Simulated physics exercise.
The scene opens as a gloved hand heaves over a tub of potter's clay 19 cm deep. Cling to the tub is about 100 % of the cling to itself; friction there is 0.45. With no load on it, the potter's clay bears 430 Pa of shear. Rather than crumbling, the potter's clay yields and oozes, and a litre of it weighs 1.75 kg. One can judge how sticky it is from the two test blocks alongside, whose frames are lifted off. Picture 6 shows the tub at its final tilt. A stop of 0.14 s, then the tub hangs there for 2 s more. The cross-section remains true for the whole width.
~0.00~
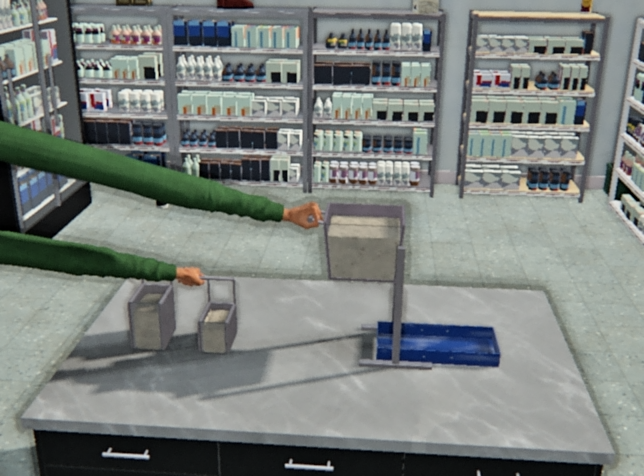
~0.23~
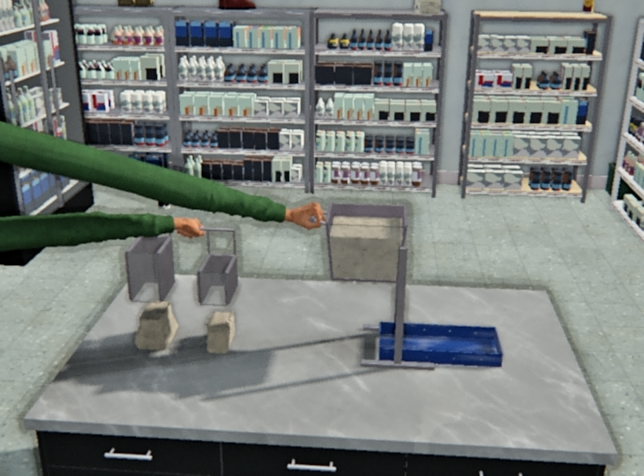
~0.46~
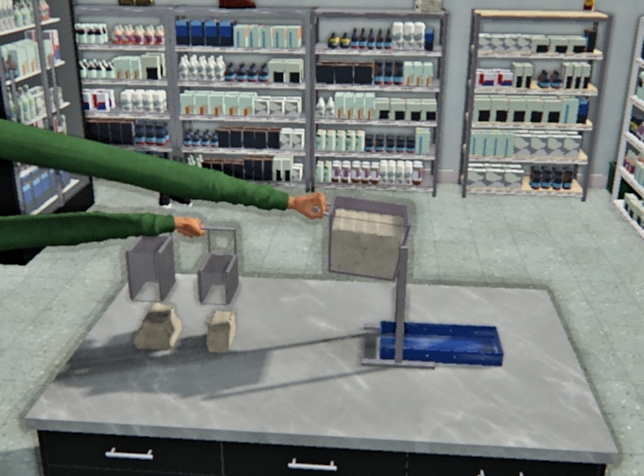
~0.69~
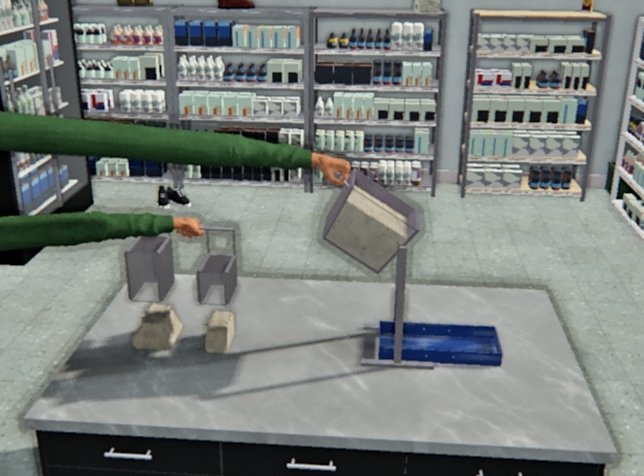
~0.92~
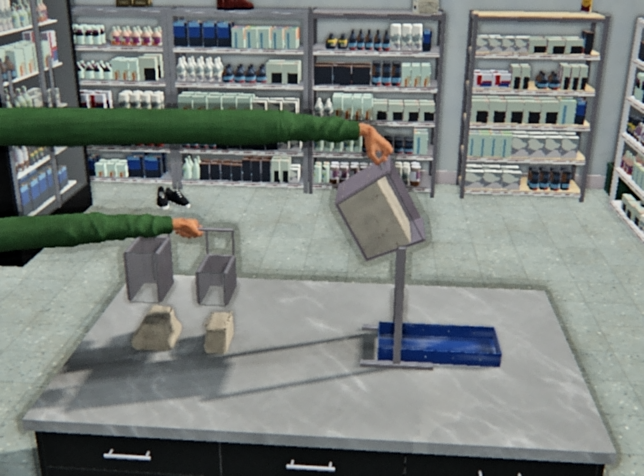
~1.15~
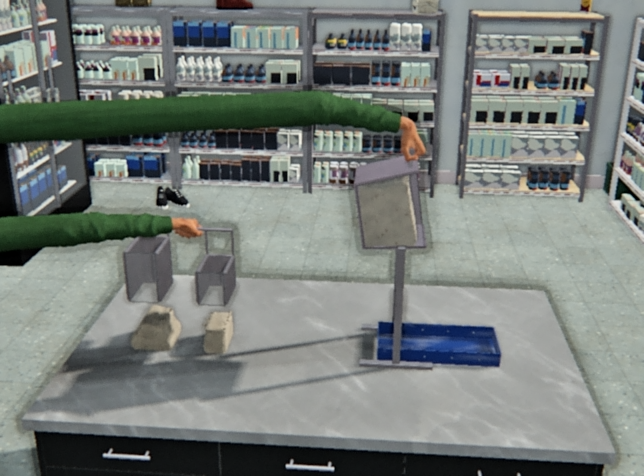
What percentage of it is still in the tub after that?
About 66 %.
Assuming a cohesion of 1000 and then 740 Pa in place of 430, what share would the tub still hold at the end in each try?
100 in a hundred, followed by 100 in a hundred.
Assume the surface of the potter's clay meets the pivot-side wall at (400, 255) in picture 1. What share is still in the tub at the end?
That works out near 100 %.
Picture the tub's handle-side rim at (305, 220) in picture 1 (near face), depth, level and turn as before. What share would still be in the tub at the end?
About 45 per cent.
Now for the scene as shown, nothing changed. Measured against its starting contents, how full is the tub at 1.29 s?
It comes to about 100 percent of the start.
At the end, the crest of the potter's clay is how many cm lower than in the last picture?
About 7 cm.
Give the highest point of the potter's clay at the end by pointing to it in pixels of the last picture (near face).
I'd point to somewhere around (391, 207).
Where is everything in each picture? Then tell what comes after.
The first picture shows handle-side rim at (326, 223), tilt 0 degrees; crest of the potter's clay at (394, 238); block heights 15 cm, 9.5 cm (left to right).
The second picture shows handle-side rim at (328, 223), tilt 0 degrees; crest of the potter's clay at (396, 238); block heights 12 cm, 9.4 cm (left to right).
The third picture shows handle-side rim at (332, 215), tilt 6 degrees; crest of the potter's clay at (337, 229); block heights 11 cm, 9.4 cm (left to right).
The fourth picture shows handle-side rim at (354, 188), tilt 33 degrees; crest of the potter's clay at (350, 202); block heights 11 cm, 9.4 cm (left to right).
The fifth picture shows handle-side rim at (390, 173), tilt 61 degrees; crest of the potter's clay at (376, 183); block heights 11 cm, 9.3 cm (left to right).
The sixth picture shows handle-side rim at (418, 173), tilt 81 degrees; crest of the potter's clay at (404, 184); block heights 11 cm, 9.3 cm (left to right).
After 1.29 s, the tub is at 81 degrees and holds 98 %.
After 1.46 s, the tub is at 81 degrees and holds 80 %.
After 1.63 s, the tub is at 81 degrees and holds 67 %.
After 1.80 s, the tub is at 81 degrees and holds 66 %.
After 3.15 s, the tub is at 81 degrees and holds 66 %.
